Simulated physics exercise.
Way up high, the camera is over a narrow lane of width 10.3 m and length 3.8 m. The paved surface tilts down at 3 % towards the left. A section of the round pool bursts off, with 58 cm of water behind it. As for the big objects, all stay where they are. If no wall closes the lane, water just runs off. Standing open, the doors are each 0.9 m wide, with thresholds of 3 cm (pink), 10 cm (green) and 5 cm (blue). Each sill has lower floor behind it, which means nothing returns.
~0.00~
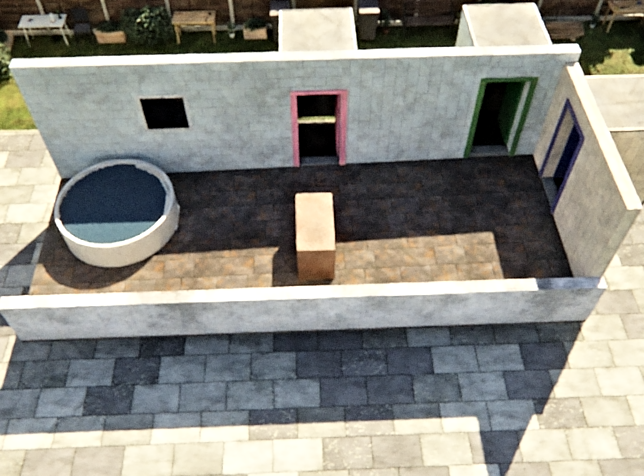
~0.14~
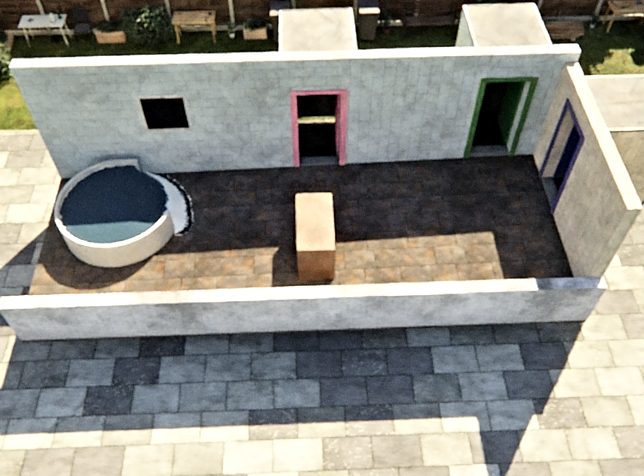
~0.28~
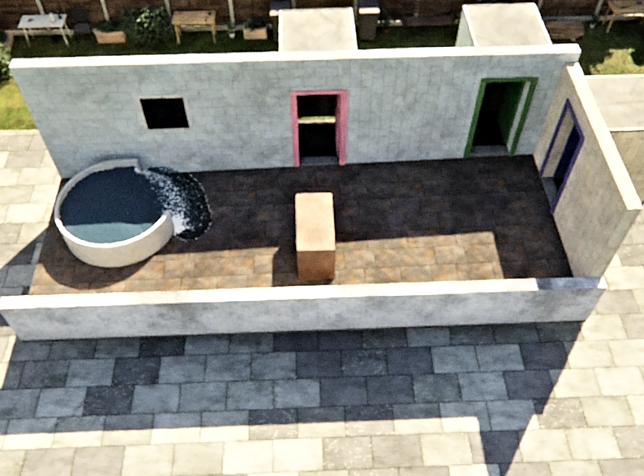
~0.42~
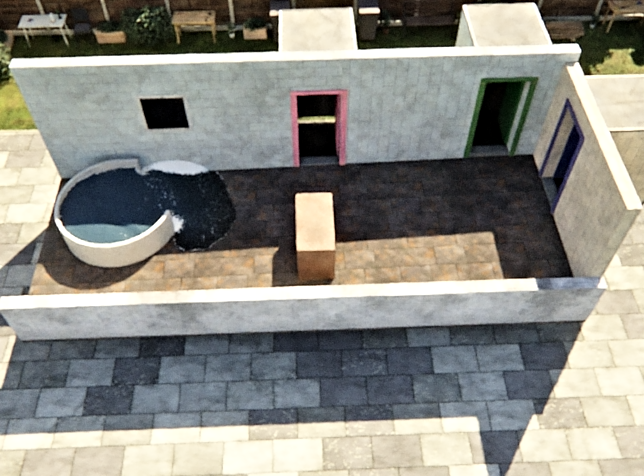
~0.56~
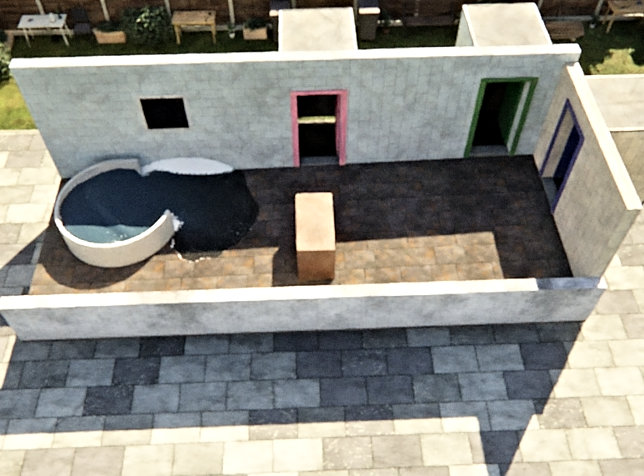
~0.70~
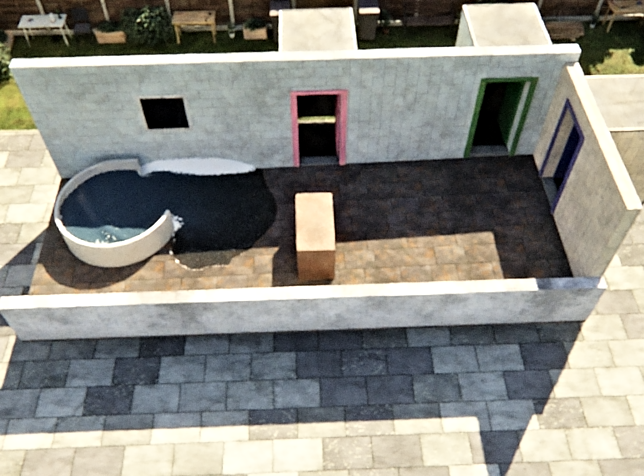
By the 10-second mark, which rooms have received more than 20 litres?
By then: Room behind the pink door: More than 20 litres; room behind the green door: 20 litres or less; room behind the blue door: More than 20 litres.
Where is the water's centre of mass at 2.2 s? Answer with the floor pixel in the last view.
Its balance point sits around (196, 207).
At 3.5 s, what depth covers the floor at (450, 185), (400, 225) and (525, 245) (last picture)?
First spot near 6 cm, second near 4 cm, third near 0 cm.
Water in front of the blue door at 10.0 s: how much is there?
Roughly 0.0 cm.
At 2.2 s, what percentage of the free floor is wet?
About 35 per cent.
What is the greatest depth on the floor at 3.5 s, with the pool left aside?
It gets to some 18 cm.
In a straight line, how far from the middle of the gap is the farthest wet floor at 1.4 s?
Roughly 4.2 metres out.
After 1.4 s water covers 25 % of the floor and is deepest (36 cm) near (167, 177); pink door 6 cm at the sill, 0 L in, green door not reached, blue door not reached.
After 2.2 s water covers 35 % of the floor and is deepest (29 cm) near (167, 177); pink door 8 cm at the sill, 6 L in, green door not reached, blue door not reached.
After 3.5 s water covers 65 % of the floor and is deepest (18 cm) near (159, 178); pink door 6 cm at the sill, 19 L in, green door 4 cm at the sill, 0 L in, blue door 5 cm at the sill, 0 L in.
After 6.0 s water covers 95 % of the floor and is deepest (10 cm) near (554, 287); pink door 5 cm at the sill, 26 L in, green door 9 cm at the sill, 1 L in, blue door 8 cm at the sill, 49 L in.
After 10.0 s water covers 85 % of the floor and is deepest (14 cm) near (338, 307); pink door 8 cm at the sill, 39 L in, green door 1 cm at the sill, 1 L in, blue door 0 cm at the sill, 53 L in.
